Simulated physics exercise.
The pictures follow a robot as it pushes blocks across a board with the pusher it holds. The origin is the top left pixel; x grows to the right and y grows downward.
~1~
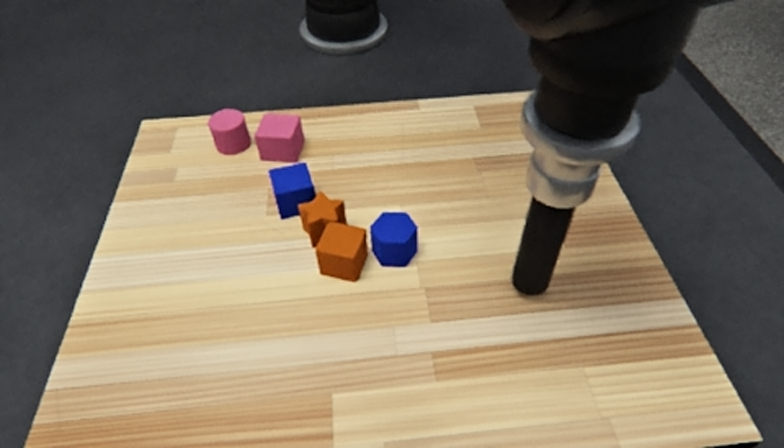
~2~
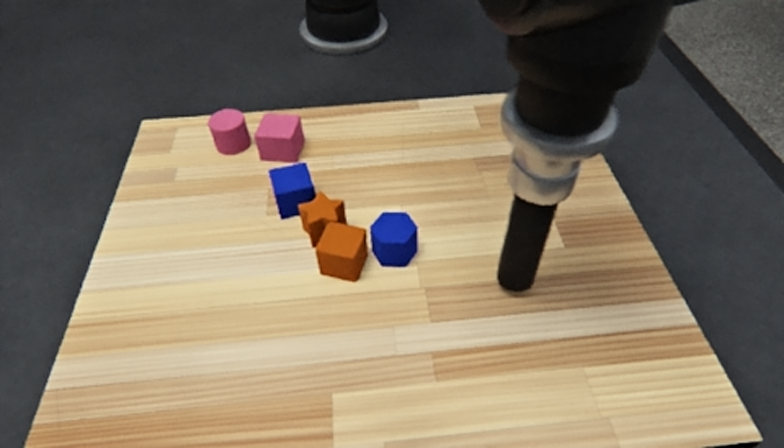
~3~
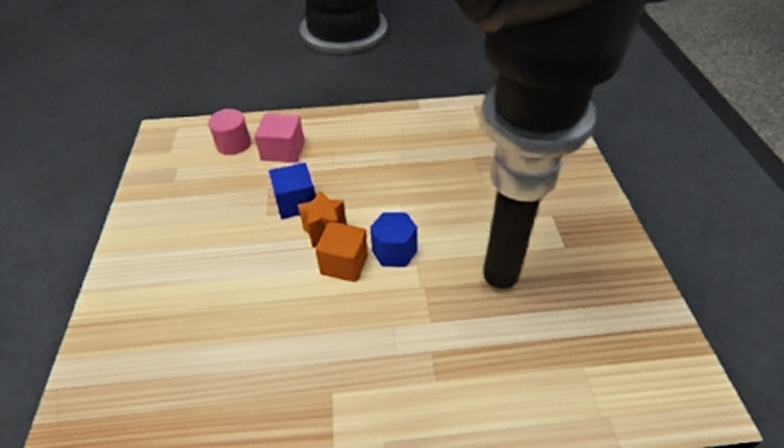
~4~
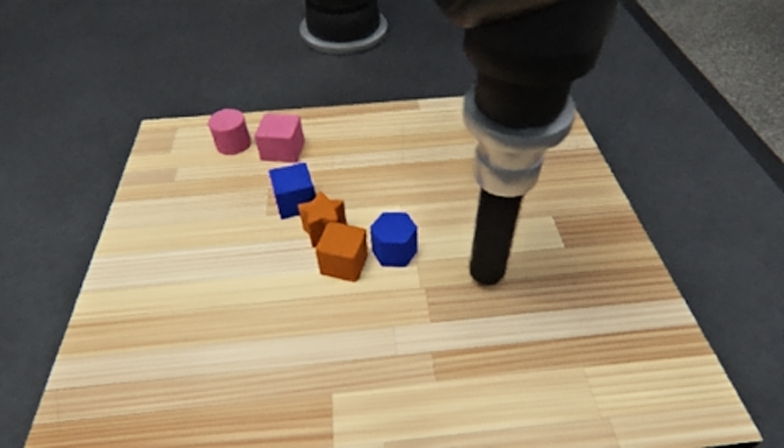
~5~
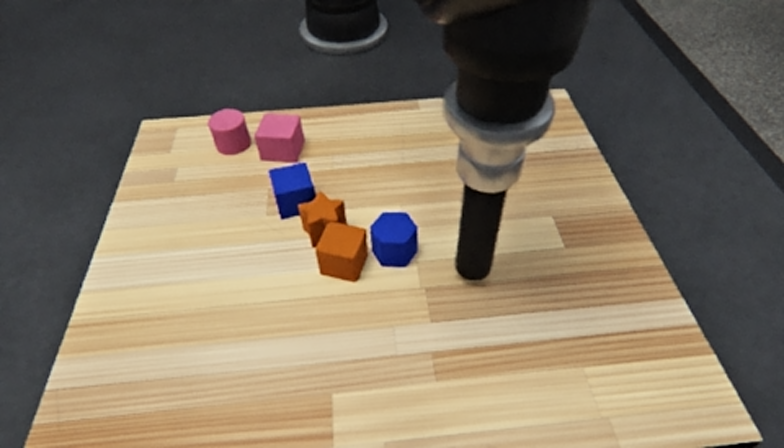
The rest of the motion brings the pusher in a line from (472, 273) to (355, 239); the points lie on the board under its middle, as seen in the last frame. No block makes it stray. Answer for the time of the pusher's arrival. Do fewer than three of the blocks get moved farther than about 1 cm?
No, that is not what happens.
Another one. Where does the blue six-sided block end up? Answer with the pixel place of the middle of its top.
Most likely (320, 202).
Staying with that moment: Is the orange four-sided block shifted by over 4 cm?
No
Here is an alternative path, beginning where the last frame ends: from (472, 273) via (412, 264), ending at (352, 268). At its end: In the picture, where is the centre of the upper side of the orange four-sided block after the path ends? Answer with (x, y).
The point I'd pick in the picture is (311, 238).
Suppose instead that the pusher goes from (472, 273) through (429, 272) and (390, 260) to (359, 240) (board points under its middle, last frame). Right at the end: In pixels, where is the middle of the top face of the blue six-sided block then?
The middle of its top is at (354, 188).
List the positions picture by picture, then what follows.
Pusher tip at (530, 280); block tops, blue four-sided block at (290, 177); orange star-shaped block at (321, 207); orange four-sided block at (341, 239); blue six-sided block at (394, 226), in the first picture.
Pusher at (515, 277); blocks unchanged, in the second picture.
Pusher at (501, 274); blocks unchanged, in the third picture.
Pusher at (487, 270); blocks unchanged, in the fourth picture.
Pusher at (473, 266); blue four-sided block at (290, 177); orange star-shaped block at (321, 207); orange four-sided block at (341, 239); blue six-sided block at (394, 226), in the fifth picture.
The first path, step by step. One third of the way, pusher at (431, 254); nothing pushed yet.
Two thirds of the way, pusher at (392, 243); orange four-sided block at (326, 240), turned 45° anticlockwise; blue six-sided block at (357, 213).
At the end, pusher at (355, 232); blue four-sided block at (289, 175); orange star-shaped block at (282, 207), turned 25° anticlockwise; orange four-sided block at (319, 240), turned 65° anticlockwise; blue six-sided block at (320, 202).
